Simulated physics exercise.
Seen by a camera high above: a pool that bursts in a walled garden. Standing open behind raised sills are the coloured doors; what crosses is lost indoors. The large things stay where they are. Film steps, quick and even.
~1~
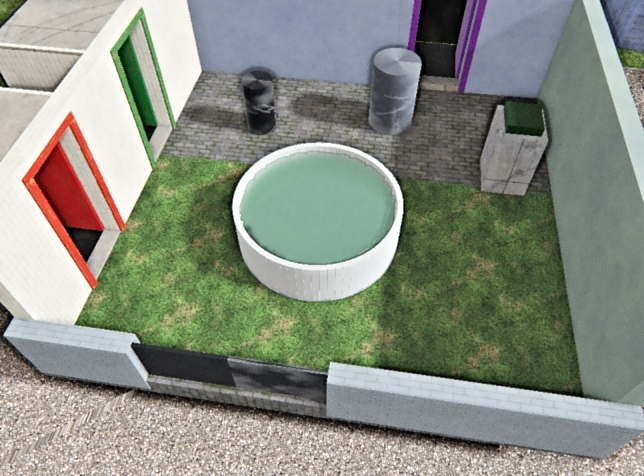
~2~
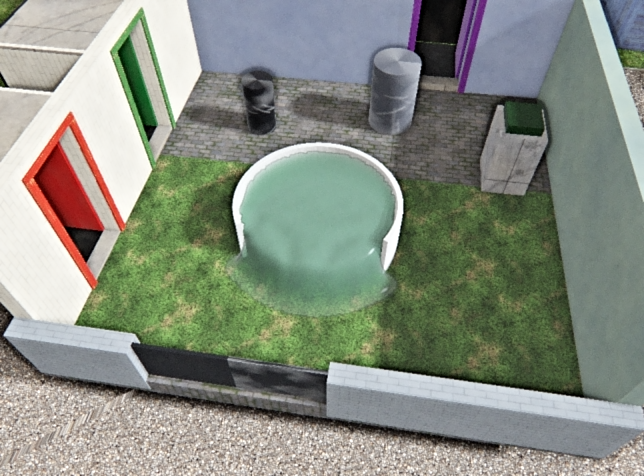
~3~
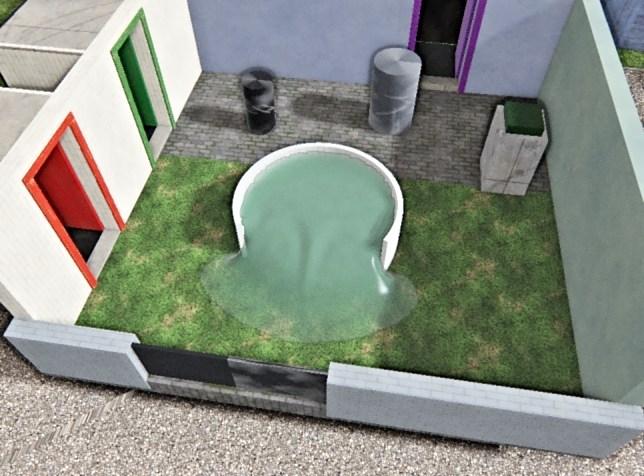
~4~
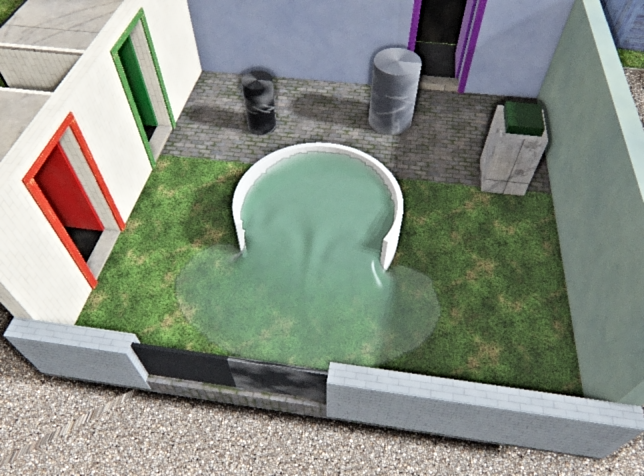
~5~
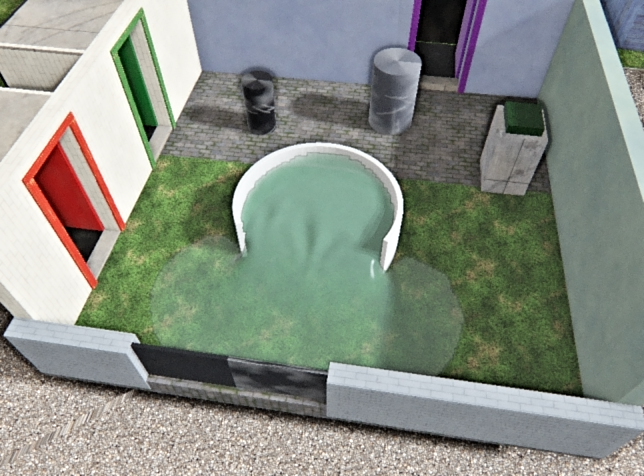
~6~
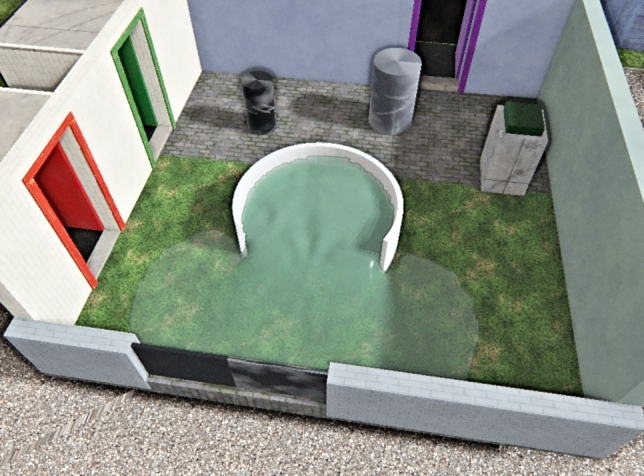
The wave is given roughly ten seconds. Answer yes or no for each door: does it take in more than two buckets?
Green door: No; red door: Yes; purple door: No.
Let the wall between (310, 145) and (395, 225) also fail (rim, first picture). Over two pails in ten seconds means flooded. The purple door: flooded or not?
Outcome - purple door: Above threshold.
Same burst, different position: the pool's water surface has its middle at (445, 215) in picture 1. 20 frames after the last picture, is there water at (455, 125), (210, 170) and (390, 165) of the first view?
Spot by spot, in the order asked: Untouched, untouched, untouched.
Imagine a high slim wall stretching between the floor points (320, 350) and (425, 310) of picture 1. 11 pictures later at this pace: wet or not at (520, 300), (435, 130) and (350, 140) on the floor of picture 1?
First soaked, then spared, then spared.
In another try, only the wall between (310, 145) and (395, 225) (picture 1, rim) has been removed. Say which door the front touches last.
Go with the red door.
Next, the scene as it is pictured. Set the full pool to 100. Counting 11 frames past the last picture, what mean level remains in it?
Roughly 28 percent.
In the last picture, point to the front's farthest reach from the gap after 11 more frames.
I'd go with roughly (585, 424).
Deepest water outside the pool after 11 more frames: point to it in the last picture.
Near (63, 349).
A moment on, water covers 30 % of the floor; the green door not reached, the red door not reached, the purple door not reached.
Next, water covers 30 % of the floor; the green door not reached, the red door under two buckets in, the purple door not reached.
Then, water covers 50 % of the floor; the green door wet at the sill, nothing in, the red door over two buckets in, the purple door not reached.
Later, water covers 85 % of the floor; the green door wet at the sill, nothing in, the red door far over two buckets in, the purple door not reached.
In the end, water covers 100 % of the floor; the green door wet at the sill, nothing in, the red door far over two buckets in, the purple door wet at the sill, nothing in.
